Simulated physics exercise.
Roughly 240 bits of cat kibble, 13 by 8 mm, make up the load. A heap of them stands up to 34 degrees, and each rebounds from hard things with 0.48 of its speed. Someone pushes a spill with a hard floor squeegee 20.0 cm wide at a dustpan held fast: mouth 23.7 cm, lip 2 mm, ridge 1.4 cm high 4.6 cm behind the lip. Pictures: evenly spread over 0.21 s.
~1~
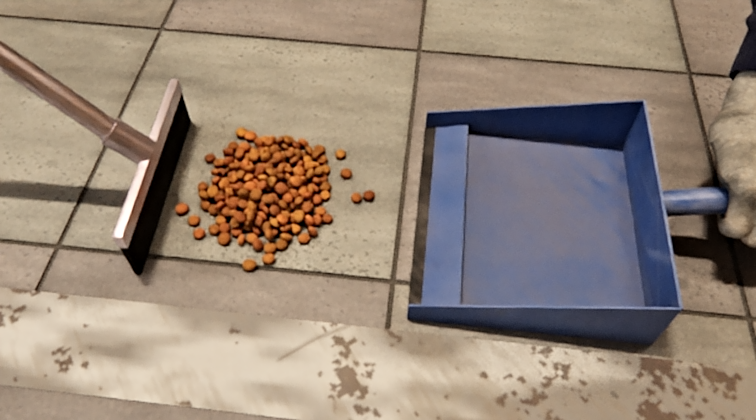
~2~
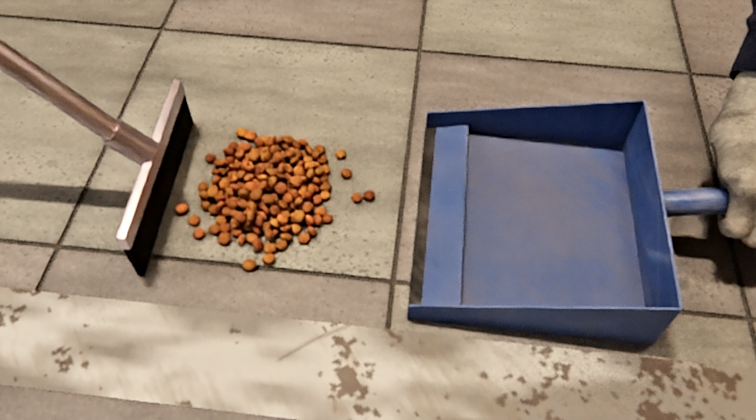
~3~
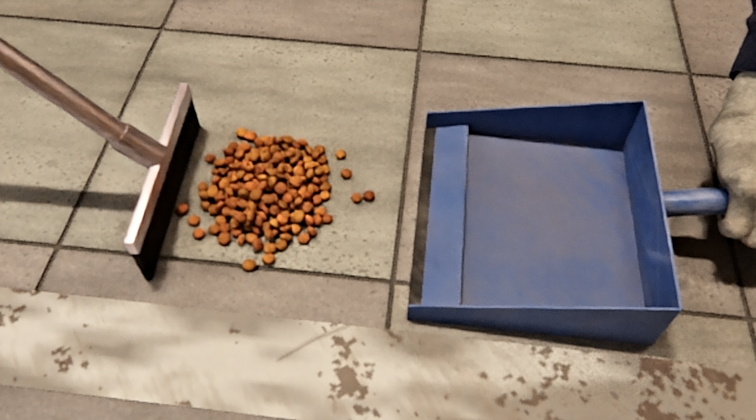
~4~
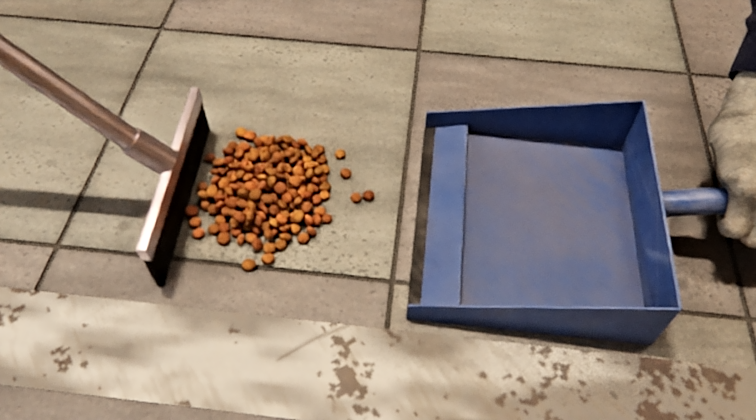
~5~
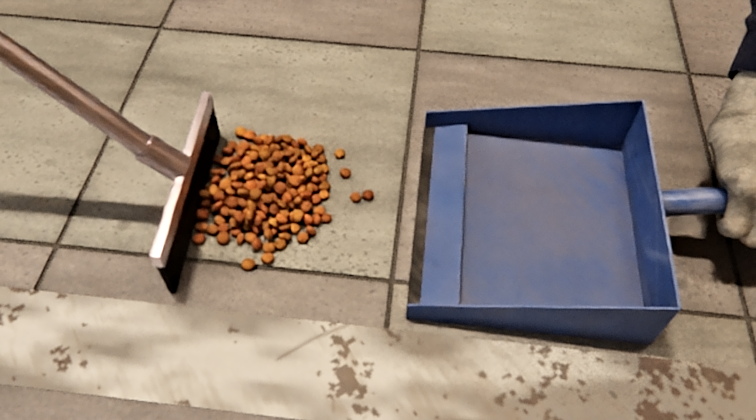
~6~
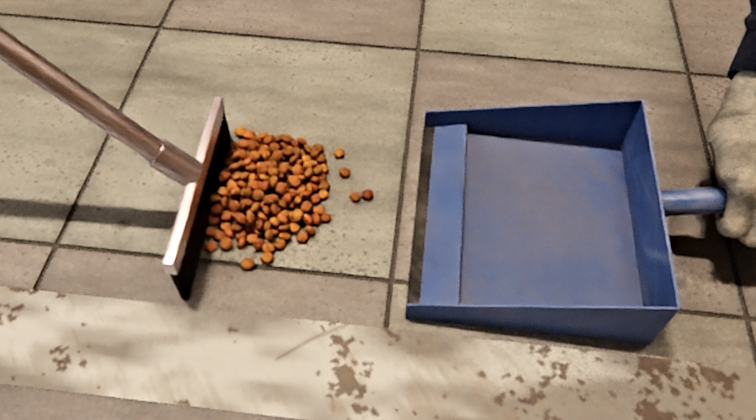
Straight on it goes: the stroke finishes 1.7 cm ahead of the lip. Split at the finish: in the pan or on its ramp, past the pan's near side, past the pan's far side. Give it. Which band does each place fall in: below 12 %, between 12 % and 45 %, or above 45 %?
Pan: Between 12 % and 45 %, near side: Below 12 %, far side: Below 12 %.
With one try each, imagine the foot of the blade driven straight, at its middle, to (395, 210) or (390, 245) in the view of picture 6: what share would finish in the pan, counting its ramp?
First try around 50 %, second try around 50 %.
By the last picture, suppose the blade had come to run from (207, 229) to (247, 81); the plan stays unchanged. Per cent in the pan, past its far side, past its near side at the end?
Per cent by place - pan 50, far side 10, near side 0.
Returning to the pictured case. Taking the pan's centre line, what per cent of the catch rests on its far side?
Some 10 per cent.
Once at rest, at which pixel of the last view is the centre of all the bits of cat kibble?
I'd put it at about (406, 226).
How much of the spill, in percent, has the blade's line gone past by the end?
Something like 30 per cent, roughly.
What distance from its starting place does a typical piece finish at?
That distance is close to 16 cm.
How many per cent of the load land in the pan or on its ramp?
Result: Roughly 30 %.
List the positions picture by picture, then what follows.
Blade from (122, 241) to (176, 89), moved 0.0 cm, 0 of the pieces shifted so far; middle of the pieces at (267, 186); pan at (545, 226), in the first picture.
Blade from (125, 243) to (179, 90), moved 0.3 cm, 0 of the pieces shifted so far; middle of the pieces at (267, 186), in the second picture.
Blade from (133, 247) to (186, 94), moved 1.3 cm, 0 of the pieces shifted so far; middle of the pieces at (267, 186), in the third picture.
Blade from (146, 254) to (197, 98), moved 2.8 cm, 1 of the pieces shifted so far; middle of the pieces at (266, 185), in the fourth picture.
Blade from (159, 260) to (208, 103), moved 4.3 cm, 14 of the pieces shifted so far; middle of the pieces at (266, 185), in the fifth picture.
Blade from (172, 267) to (219, 108), moved 5.8 cm, 87 of the pieces shifted so far; middle of the pieces at (267, 185); pan at (544, 225), in the sixth picture.
Then, 0.27 s after the last picture, middle of the blade 12 cm from the lip; 0 % over the lip, far side 0 %, near side 0 %.
Then, 0.46 s after the last picture, middle of the blade 5 cm from the lip; 0 % over the lip, far side 0 %, near side 5 %.
Then, 0.76 s after the last picture, middle of the blade 2 cm from the lip; 30 % over the lip, far side 0 %, near side 5 %.
In the end, pan 30 %, near side 10 %, far side 0 %, in front of the lip or behind the blade 65 %.
